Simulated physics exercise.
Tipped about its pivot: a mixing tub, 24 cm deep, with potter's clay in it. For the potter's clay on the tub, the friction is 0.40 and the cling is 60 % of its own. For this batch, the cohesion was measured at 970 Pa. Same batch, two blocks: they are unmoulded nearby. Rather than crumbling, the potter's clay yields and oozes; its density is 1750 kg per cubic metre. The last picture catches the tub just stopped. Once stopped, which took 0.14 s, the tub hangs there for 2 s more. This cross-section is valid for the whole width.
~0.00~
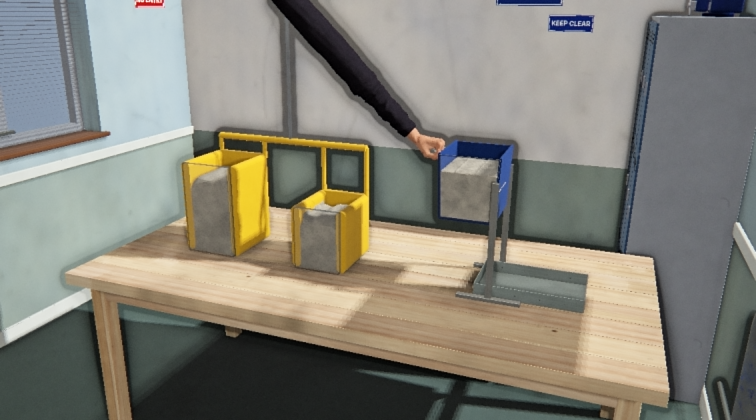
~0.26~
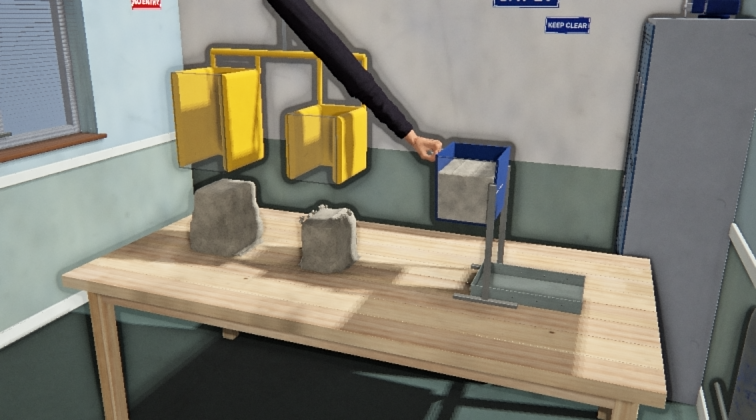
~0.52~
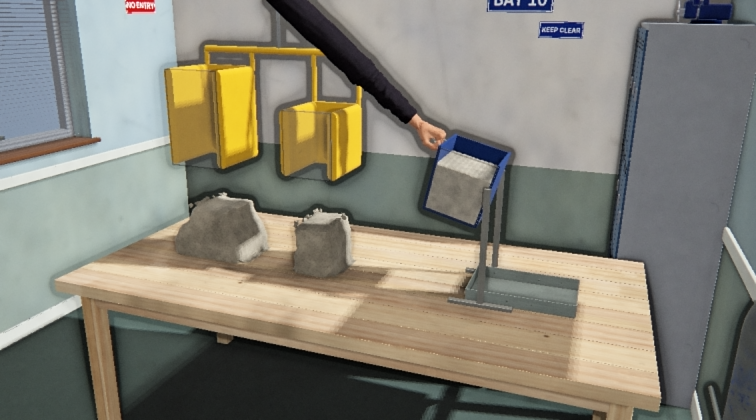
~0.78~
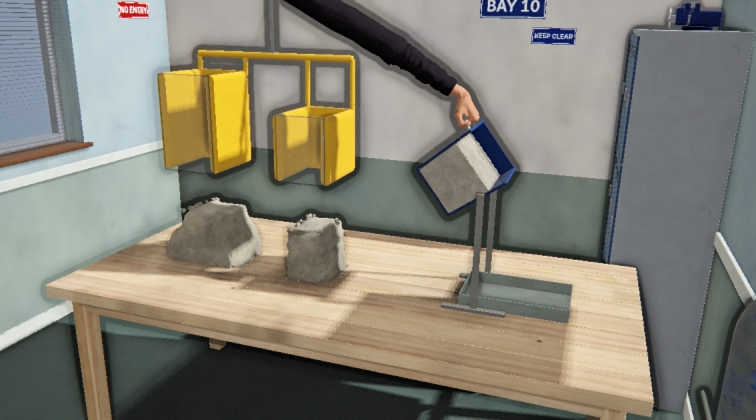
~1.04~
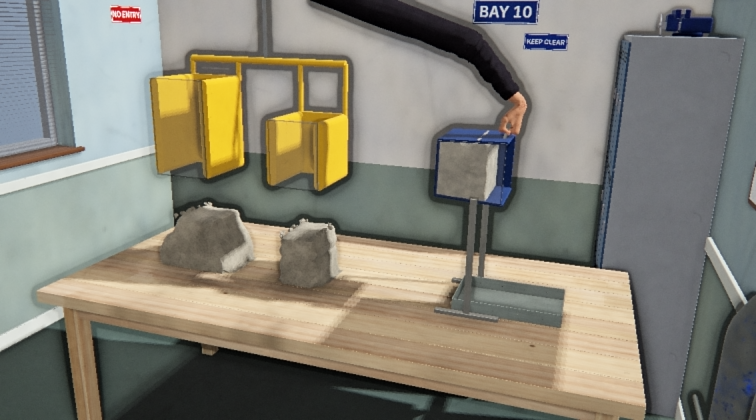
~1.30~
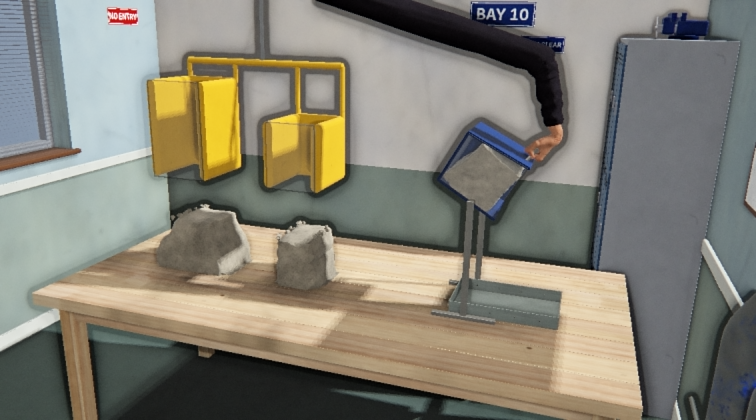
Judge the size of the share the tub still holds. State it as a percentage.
Some 0 per cent.
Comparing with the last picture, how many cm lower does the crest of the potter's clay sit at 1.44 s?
I reckon it's close to 9 cm.
By 1.44 s, the tub is at 119 degrees and holds 68 %.
By 1.61 s, the tub is at 119 degrees and holds 13 %.
By 1.78 s, the tub is at 119 degrees and holds 0 %.
By 1.95 s, the tub is at 119 degrees and holds 0 %.
By 3.30 s, at the end, the tub is at 119 degrees and holds 0 %.
